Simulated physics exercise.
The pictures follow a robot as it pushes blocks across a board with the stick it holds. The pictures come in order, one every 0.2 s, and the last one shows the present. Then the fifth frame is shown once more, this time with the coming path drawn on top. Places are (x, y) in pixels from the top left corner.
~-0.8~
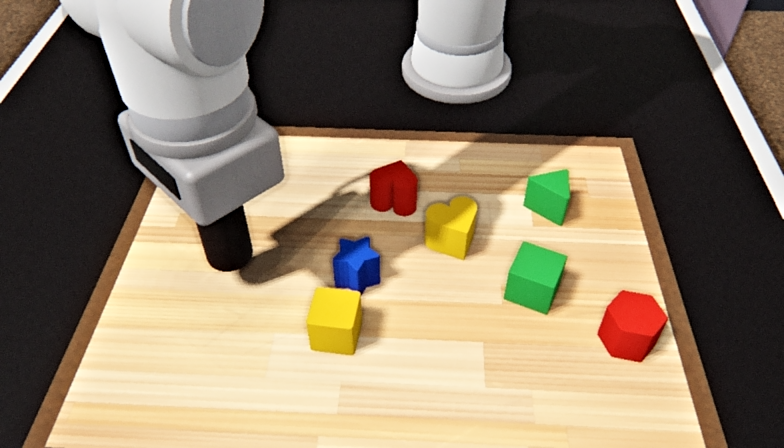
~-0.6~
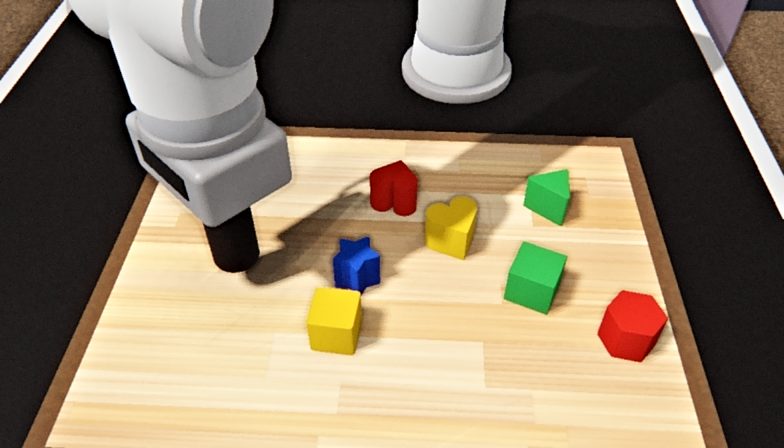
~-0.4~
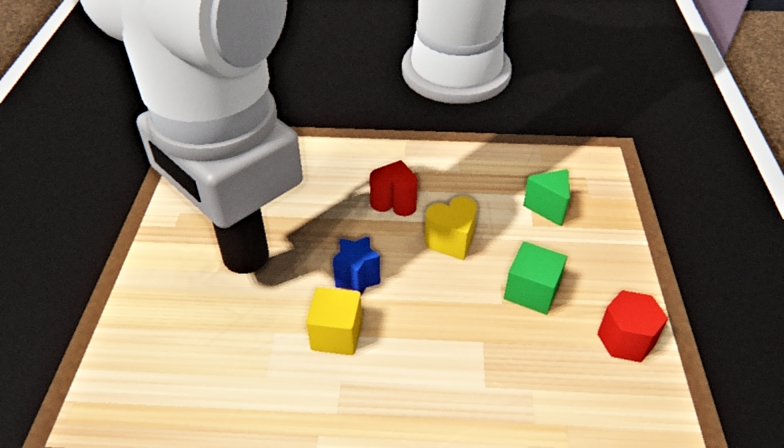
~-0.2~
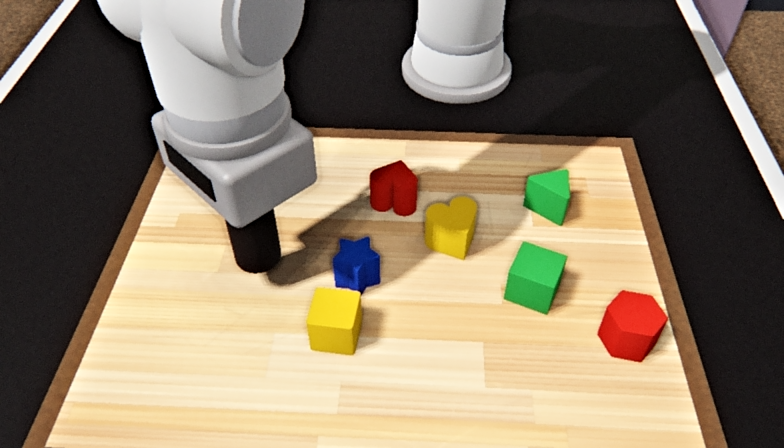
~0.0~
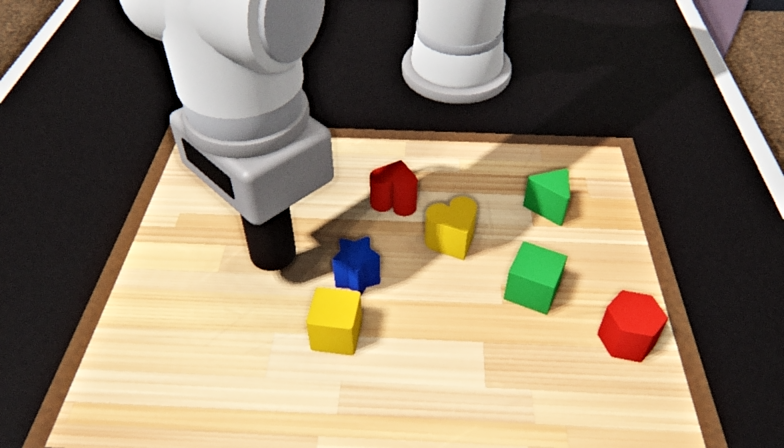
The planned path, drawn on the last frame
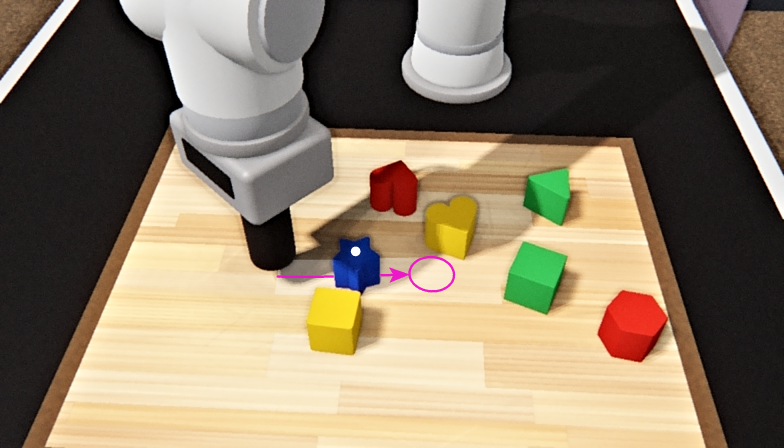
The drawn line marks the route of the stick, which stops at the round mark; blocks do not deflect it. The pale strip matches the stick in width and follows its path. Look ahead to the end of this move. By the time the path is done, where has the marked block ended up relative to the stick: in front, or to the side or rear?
The stick will still be pushing it.
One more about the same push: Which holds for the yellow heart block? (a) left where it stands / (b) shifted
Answer: A.
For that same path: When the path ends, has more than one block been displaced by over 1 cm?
Final answer: No.
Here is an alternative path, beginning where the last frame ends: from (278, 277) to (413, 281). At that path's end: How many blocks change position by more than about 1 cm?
The number of blocks that move over 1 cm is one.
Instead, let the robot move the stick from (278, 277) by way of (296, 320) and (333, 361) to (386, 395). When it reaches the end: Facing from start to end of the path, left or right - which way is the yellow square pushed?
Shifted left.
Path on the board, from (278, 277) to (432, 274); the dot is on the blue star-shaped block.
On the path given first. One third of the way, stick (327, 256); blue star-shaped block (366, 253).
Two thirds of the way, stick (382, 254); blue star-shaped block (421, 252).
At the end, stick (433, 253); blue star-shaped block (473, 251); yellow heart block in place.
